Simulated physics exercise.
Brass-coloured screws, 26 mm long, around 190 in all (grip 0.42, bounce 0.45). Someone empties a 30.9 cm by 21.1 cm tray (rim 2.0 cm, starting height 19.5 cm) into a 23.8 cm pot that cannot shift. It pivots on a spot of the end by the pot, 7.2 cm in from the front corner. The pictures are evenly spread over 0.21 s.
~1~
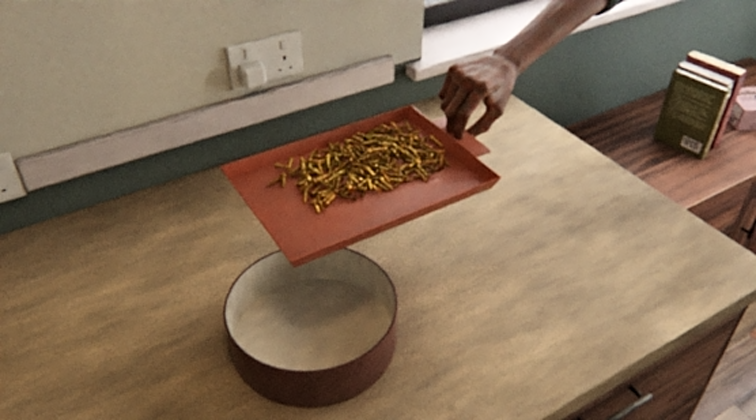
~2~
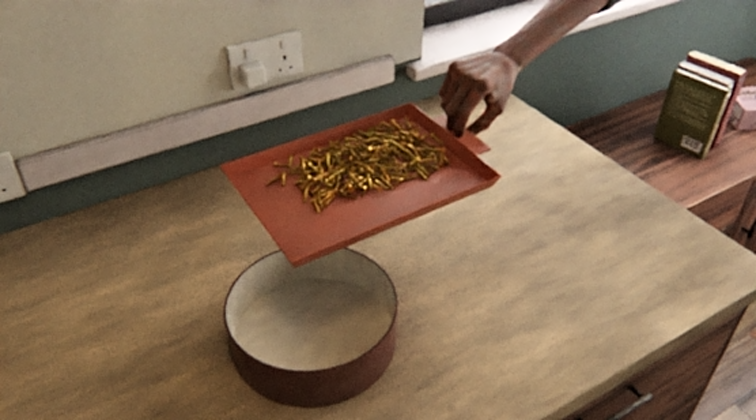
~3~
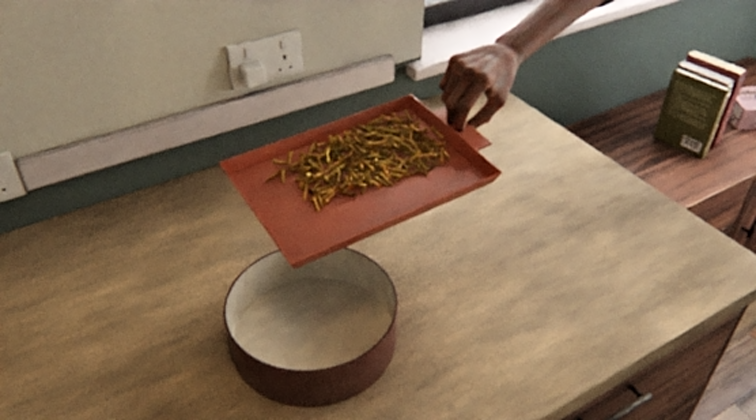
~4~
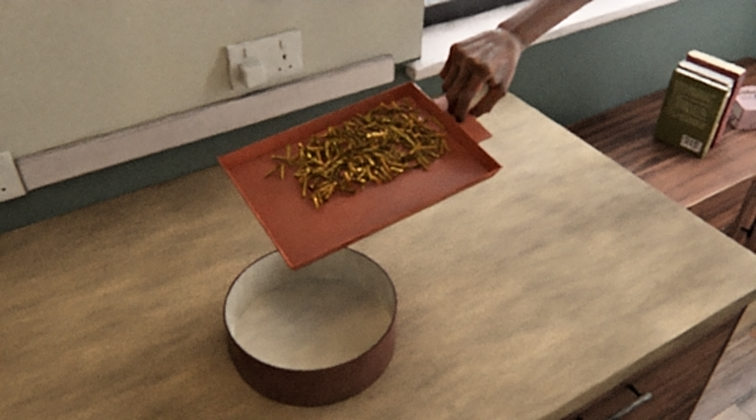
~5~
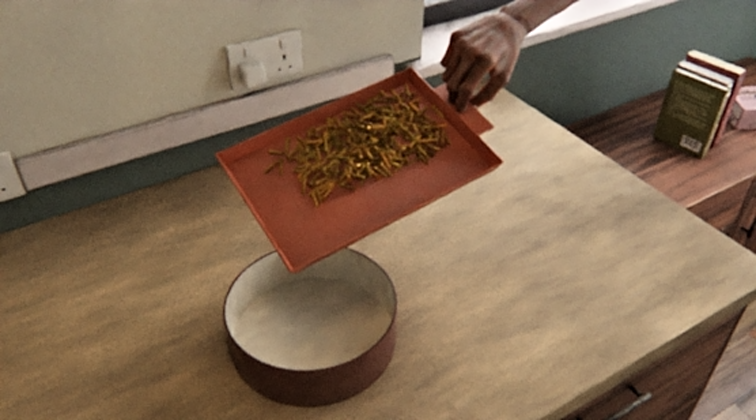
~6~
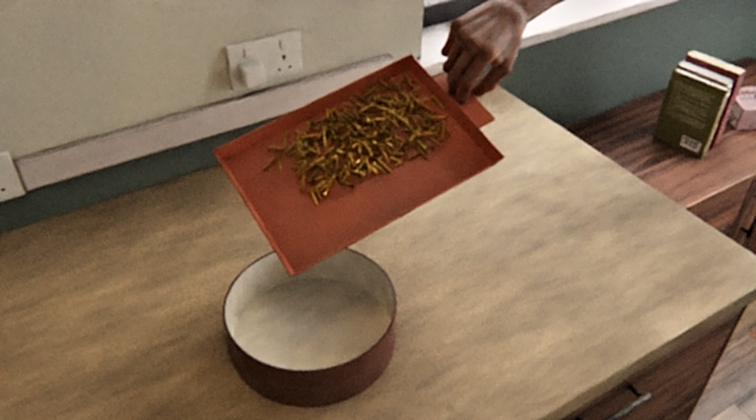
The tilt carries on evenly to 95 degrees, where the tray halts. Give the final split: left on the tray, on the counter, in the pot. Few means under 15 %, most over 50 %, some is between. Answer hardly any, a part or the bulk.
Left on the tray: Hardly any; on the counter: A part; in the pot: The bulk.
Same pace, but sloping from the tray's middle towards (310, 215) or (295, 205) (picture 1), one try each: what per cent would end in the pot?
About 30 and 5 per cent.
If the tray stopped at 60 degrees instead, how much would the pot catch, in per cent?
It would be near 70 per cent.
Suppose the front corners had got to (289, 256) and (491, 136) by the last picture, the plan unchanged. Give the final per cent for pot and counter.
Pot 20, counter 80.
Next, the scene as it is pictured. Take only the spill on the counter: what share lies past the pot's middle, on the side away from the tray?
Some 90 per cent.
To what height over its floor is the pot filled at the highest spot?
About 3.0 cm.
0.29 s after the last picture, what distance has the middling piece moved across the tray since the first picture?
Roughly 9 cm.
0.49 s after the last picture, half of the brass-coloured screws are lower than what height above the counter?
Roughly 14 cm.
Then, 0.29 s after the last picture, tilt 56 degrees; the tray holds 100 %, the pot 0 %.
Then, 0.49 s after the last picture, tilt 82 degrees; the tray holds 25 %, the pot 20 %.
Then, 0.80 s after the last picture, tilt 95 degrees; the tray holds 0 %, the pot 75 %.
In the end, tray 0 %, counter 25 %, pot 75 %.
